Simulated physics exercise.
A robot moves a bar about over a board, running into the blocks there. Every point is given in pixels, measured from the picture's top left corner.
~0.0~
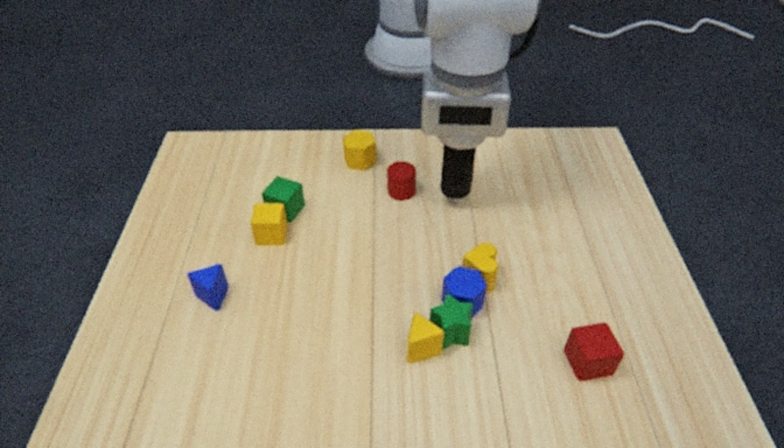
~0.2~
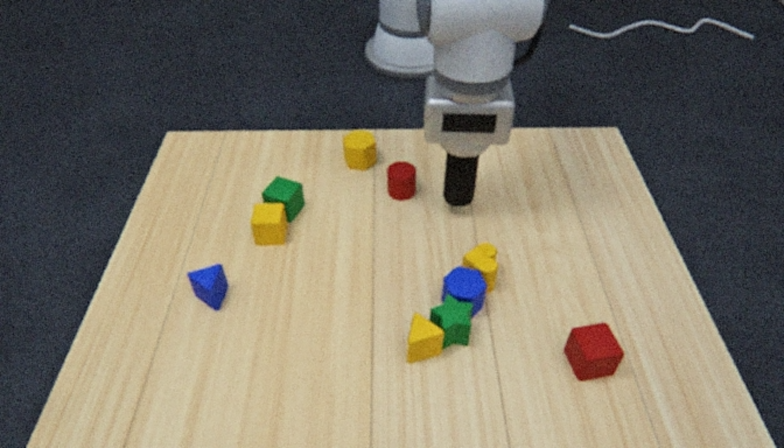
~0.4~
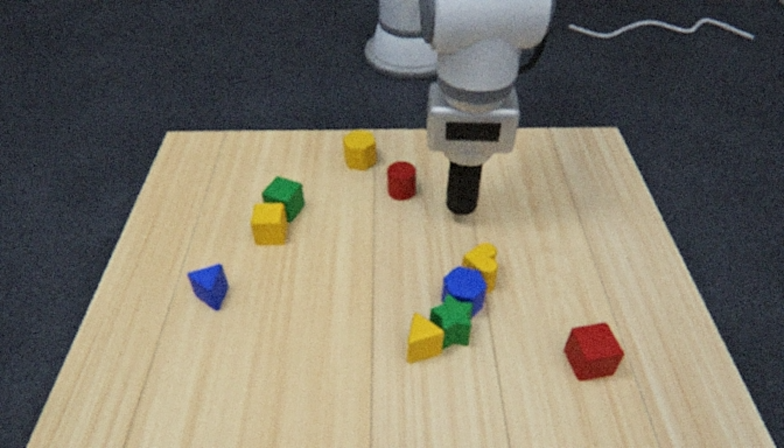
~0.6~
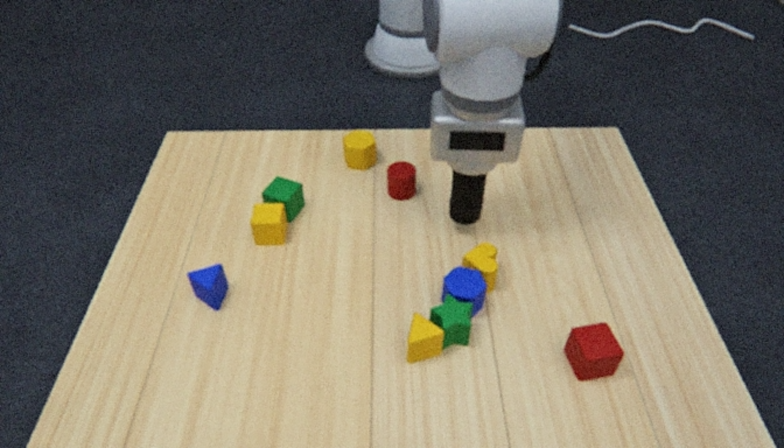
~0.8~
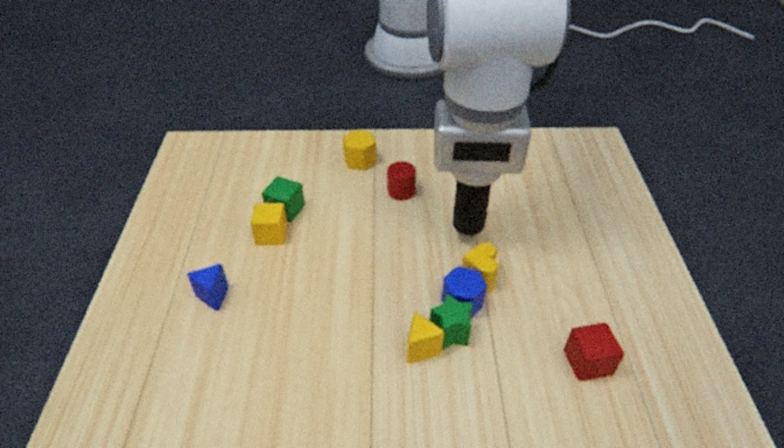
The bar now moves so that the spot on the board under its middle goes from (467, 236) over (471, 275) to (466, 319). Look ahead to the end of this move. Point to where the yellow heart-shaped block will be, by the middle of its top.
Close to (508, 285).
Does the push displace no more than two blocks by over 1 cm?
No, that is not what happens.
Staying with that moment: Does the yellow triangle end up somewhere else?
That would be a yes.
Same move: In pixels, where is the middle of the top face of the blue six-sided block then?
Put as a pixel place, it's (454, 326).
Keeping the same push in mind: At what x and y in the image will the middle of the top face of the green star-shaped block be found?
At the end it should sit near (436, 355).
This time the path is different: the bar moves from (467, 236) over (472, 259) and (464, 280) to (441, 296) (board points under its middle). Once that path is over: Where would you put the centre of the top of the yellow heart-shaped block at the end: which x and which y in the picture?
About (499, 273).
What follows on the original path. One third of the way, bar (472, 251); yellow heart-shaped block (490, 262), turned 15° clockwise.
Two thirds of the way, bar (473, 279); yellow triangle (418, 332), turned 20° clockwise; green star-shaped block (449, 324); blue six-sided block (462, 295); yellow heart-shaped block (506, 281), turned 10° anticlockwise.
At the end, bar (468, 307); yellow triangle (398, 355), turned 50° clockwise; green star-shaped block (436, 355); blue six-sided block (454, 326), turned 20° clockwise; yellow heart-shaped block (508, 285), turned 30° anticlockwise.
